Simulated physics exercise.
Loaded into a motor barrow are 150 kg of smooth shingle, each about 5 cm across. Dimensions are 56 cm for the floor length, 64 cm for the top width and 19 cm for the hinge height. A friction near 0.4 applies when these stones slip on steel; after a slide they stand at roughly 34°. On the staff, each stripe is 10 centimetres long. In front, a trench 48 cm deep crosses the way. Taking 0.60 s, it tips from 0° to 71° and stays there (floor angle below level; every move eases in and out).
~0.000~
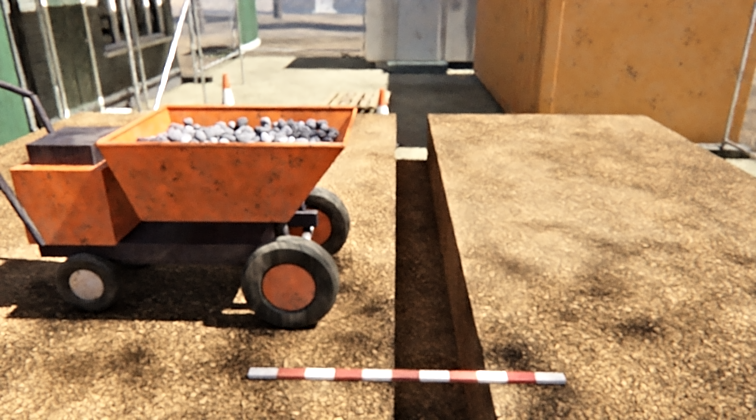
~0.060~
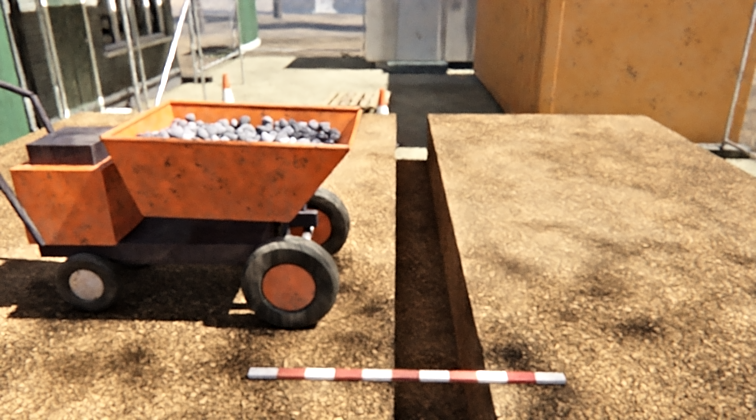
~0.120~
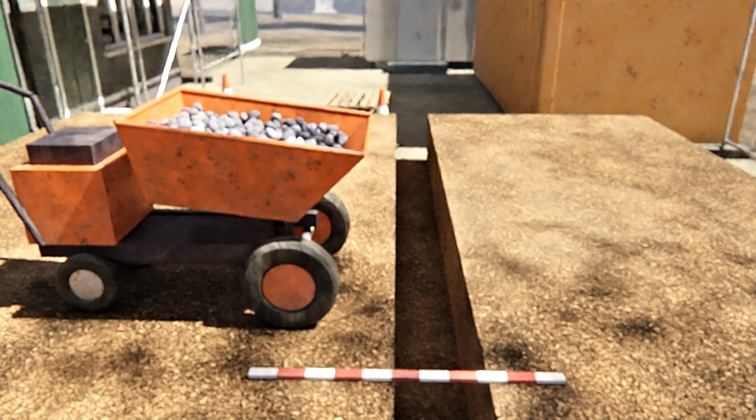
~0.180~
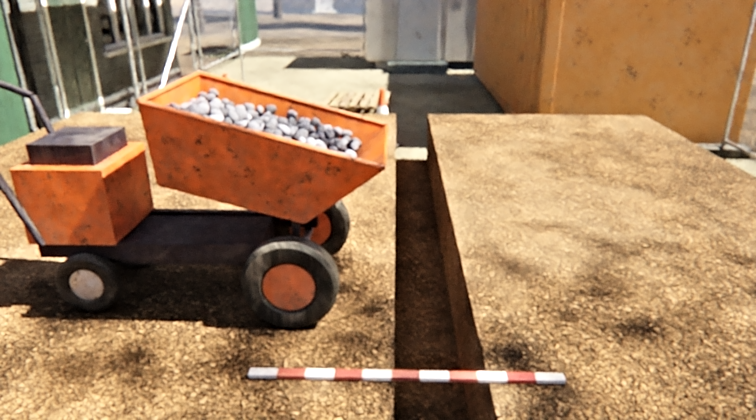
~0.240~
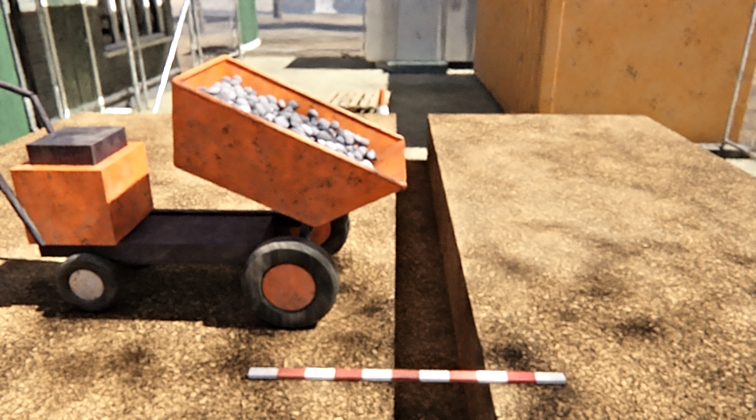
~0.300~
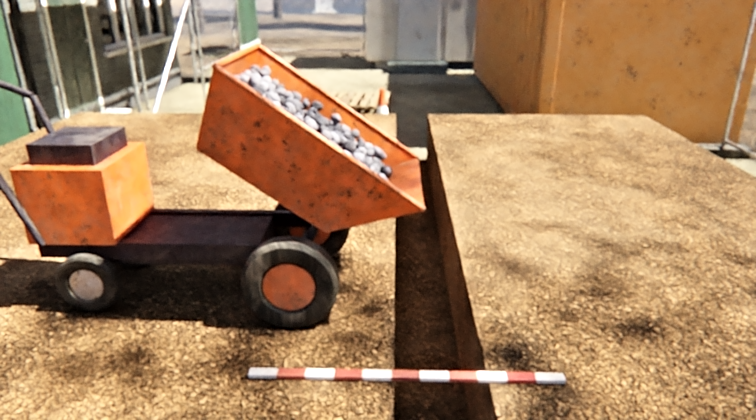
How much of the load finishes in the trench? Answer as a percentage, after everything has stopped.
Some 28 per cent of it.
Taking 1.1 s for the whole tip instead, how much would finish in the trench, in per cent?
Near 40 per cent.
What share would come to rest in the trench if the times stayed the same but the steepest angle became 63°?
Then about 35 per cent.
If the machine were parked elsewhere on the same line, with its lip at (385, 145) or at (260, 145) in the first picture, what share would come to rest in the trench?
Near 10 and near 90 percent.
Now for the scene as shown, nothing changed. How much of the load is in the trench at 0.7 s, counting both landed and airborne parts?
About 5%.
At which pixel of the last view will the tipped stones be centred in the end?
Centre estimate: Around (526, 287).
After 0.4 s the floor is at 60°; 100 % in the skip; the foremost stones are at (429, 229).
After 0.7 s the floor is at 71°; 70 % in the skip, 5 % in the trench, 25 % past the trench; the foremost stones are at (538, 293).
After 1.0 s the floor is at 71°; 15 % in the skip, 12 % in the trench, 72 % past the trench; the foremost stones are at (734, 288).
After 3.0 s the floor is at 71°; 0 % in the skip, 28 % in the trench, 72 % past the trench; the foremost stones are past the picture's edge.
